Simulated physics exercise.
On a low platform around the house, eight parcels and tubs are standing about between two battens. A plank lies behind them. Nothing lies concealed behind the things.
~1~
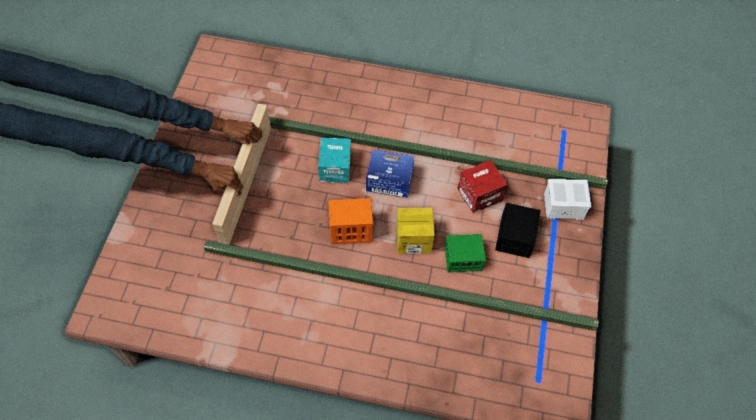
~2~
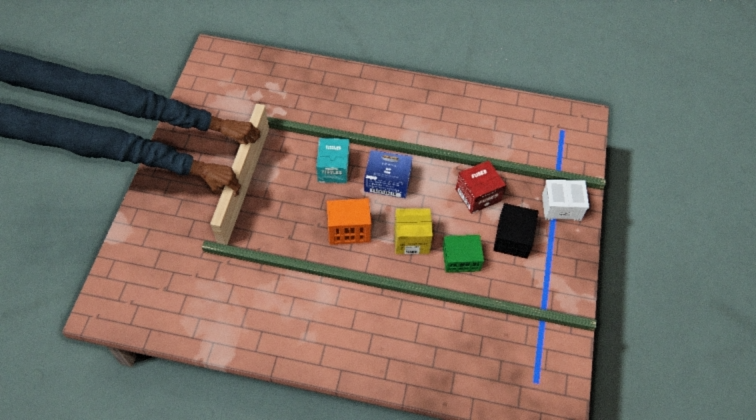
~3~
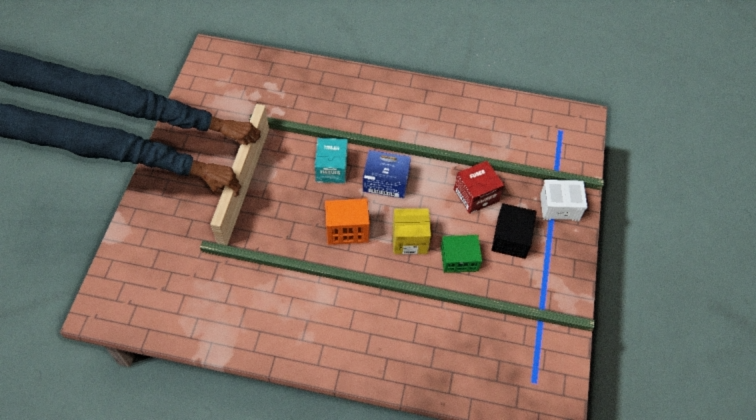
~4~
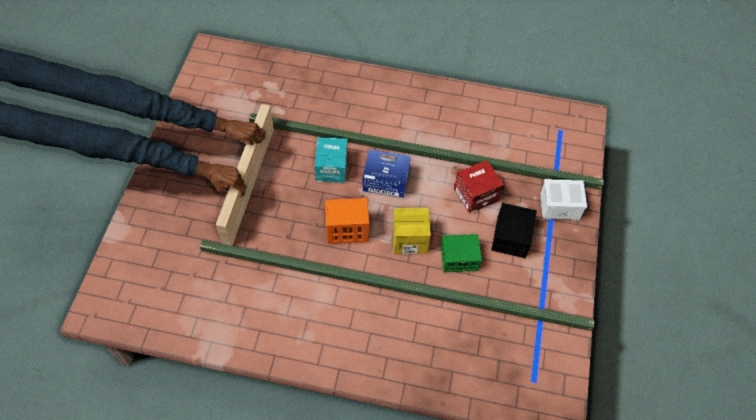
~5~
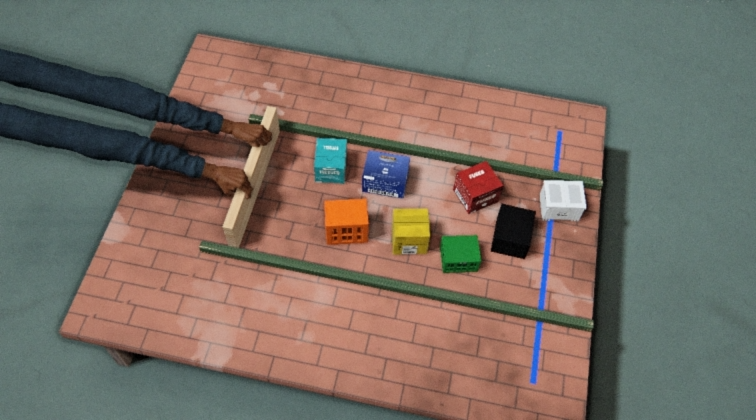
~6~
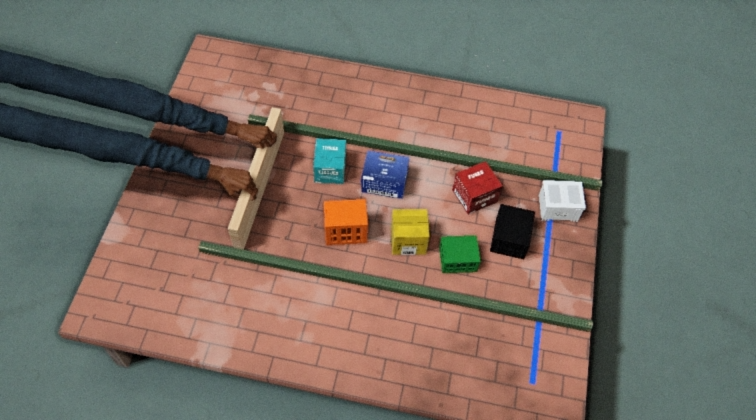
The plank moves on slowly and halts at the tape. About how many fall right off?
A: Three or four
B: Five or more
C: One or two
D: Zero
Five or more (B).
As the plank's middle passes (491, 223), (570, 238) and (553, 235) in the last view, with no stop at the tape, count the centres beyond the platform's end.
The counts would come out as 1, 6 and 6.
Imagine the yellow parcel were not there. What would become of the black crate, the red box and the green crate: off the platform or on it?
The black crate is still up, the red box goes down and the green crate goes down.
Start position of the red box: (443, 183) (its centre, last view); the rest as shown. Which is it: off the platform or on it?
Result: It falls away.
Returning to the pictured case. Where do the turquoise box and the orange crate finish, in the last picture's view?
You'll find the turquoise box at roughly (569, 208) and the orange crate at roughly (569, 271).
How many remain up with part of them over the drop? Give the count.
It would come to 0.
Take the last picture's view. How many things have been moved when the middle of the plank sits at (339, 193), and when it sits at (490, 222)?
At the first place 3, at the second 8.
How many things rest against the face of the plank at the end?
Contact count: 2.
Soon after, none off yet; white tote at rest near (561, 201); black crate at rest near (512, 232); red box at rest near (477, 188).
Then, none off yet; white tote at rest near (561, 201); black crate at rest near (512, 232); red box moved about its own width near (518, 198).
Further on, one off so far; white tote falling near (621, 244); black crate moved well along near (587, 246); red box moved well along near (590, 212).
At rest, the number that fall off is five or more; fallen, blue box, yellow parcel, green crate, red box, black crate and white tote.
